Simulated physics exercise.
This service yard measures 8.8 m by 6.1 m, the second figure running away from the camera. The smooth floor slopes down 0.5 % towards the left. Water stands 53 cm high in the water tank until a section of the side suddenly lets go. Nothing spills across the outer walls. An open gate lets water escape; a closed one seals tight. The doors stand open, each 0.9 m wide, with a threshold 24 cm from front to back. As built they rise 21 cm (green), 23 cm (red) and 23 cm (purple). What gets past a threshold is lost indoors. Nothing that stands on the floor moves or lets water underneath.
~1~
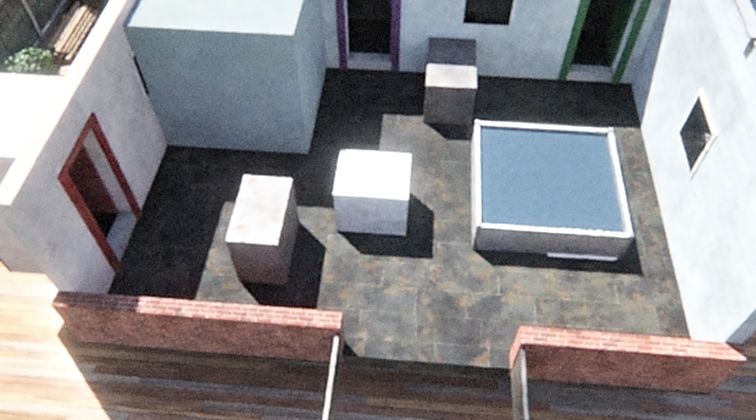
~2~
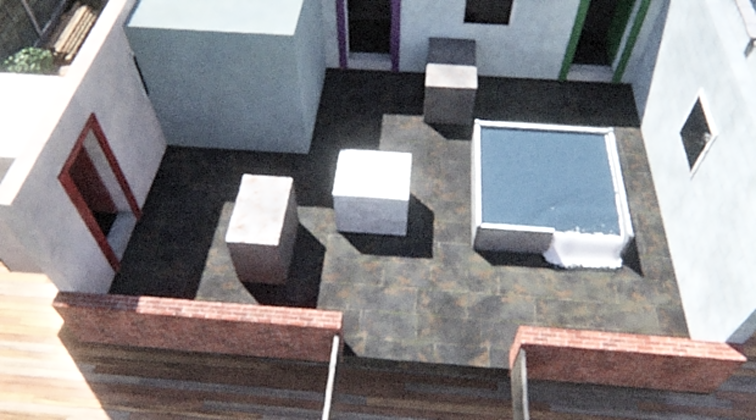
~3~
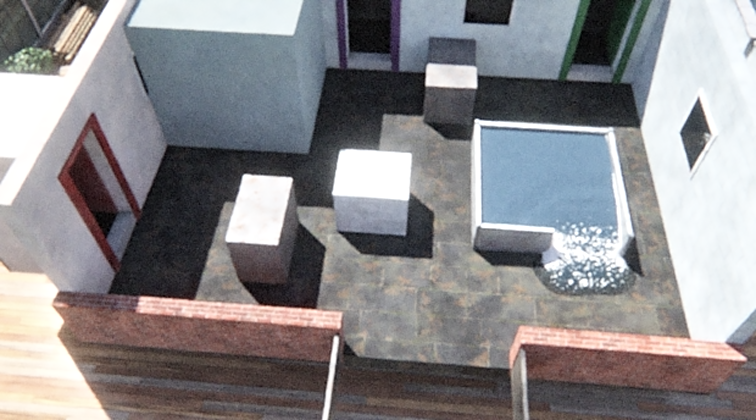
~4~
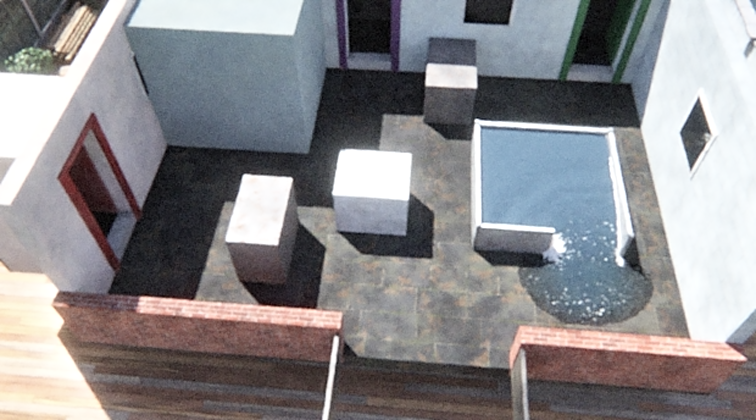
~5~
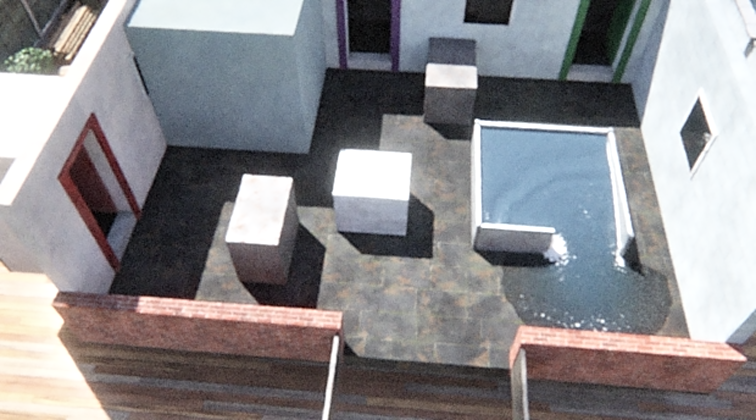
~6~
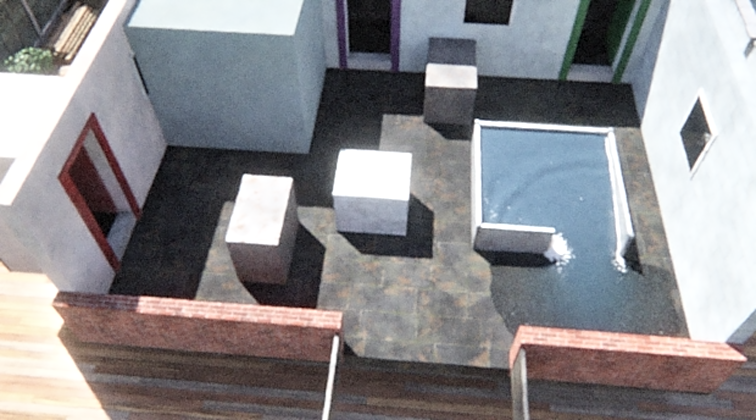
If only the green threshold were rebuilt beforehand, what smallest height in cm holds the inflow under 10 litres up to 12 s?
It would have to be roughly 12 cm high.
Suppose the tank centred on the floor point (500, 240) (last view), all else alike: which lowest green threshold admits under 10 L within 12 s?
About 12.0 cm.
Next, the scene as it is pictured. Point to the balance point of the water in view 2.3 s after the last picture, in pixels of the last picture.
Near (555, 244).
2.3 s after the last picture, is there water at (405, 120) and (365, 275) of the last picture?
In that order: Not reached, under water.
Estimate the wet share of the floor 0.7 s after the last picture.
Some 10 per cent of it.
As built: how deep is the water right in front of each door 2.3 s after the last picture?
In cm: Green 0, red 0, purple 0.
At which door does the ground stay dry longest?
Last comes the purple one.
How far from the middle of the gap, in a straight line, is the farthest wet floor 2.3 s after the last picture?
Roughly 4.8 m.
Then, 0.7 s after the last picture water covers 10 % of the floor, deepest (46 cm) near (688, 367); it has not reached the green door.
Then, 2.3 s after the last picture water covers 30 % of the floor, deepest (31 cm) near (688, 367); it has not reached the green door.
Then, 11.3 s after the last picture water covers 95 % of the floor, deepest (10 cm) near (626, 94); 7 cm at the green door, 0 litres in over its 21 cm threshold.
At the green door as built, the water peaked near 14 cm, 4.9 s after the last picture.
With a threshold of 11 cm, 15 litres would have come in within the 12 s; with 14.5 cm, 2 litres. So under 10 litres takes about 12 cm.
